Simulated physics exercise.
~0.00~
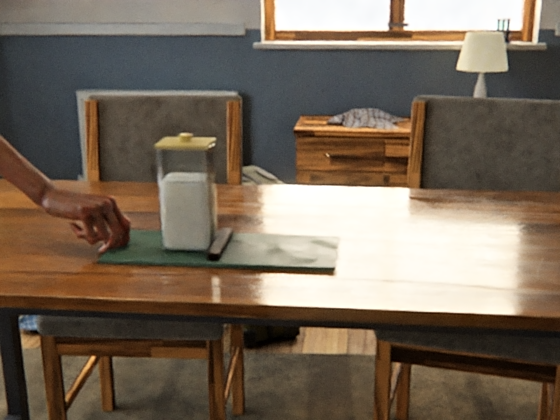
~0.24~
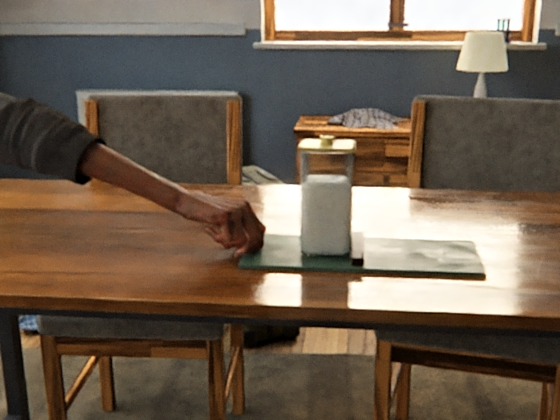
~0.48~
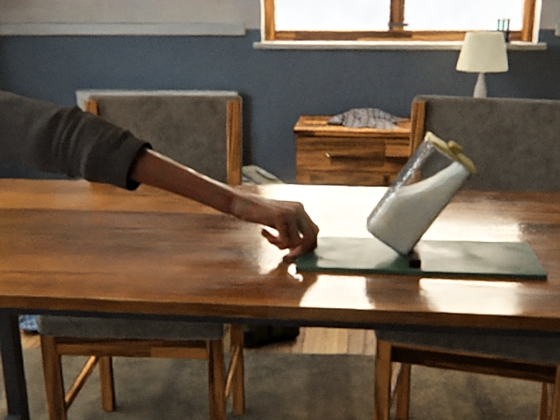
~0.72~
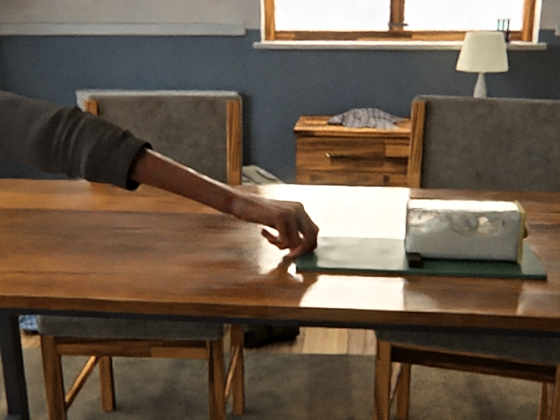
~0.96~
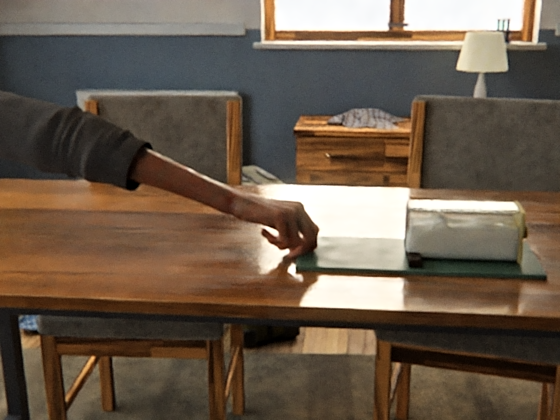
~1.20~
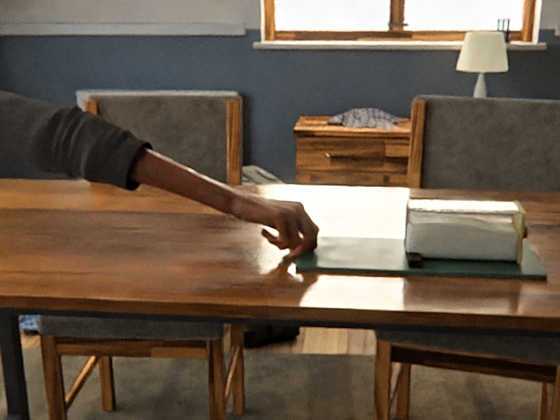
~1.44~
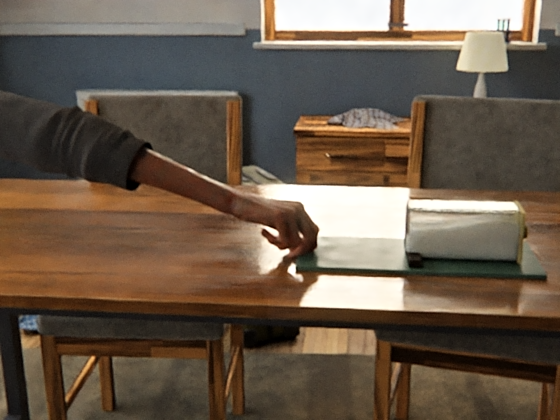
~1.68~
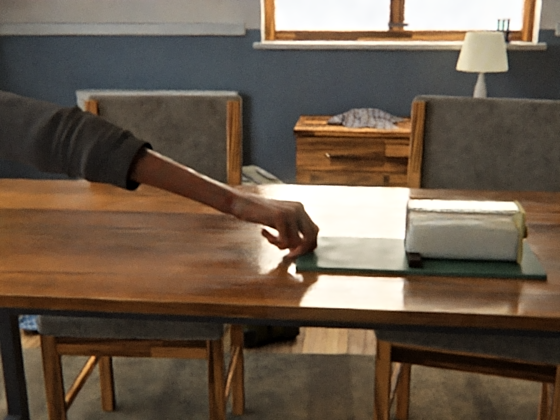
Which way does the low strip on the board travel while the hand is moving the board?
The low strip moves to the right, travelling along with the board.
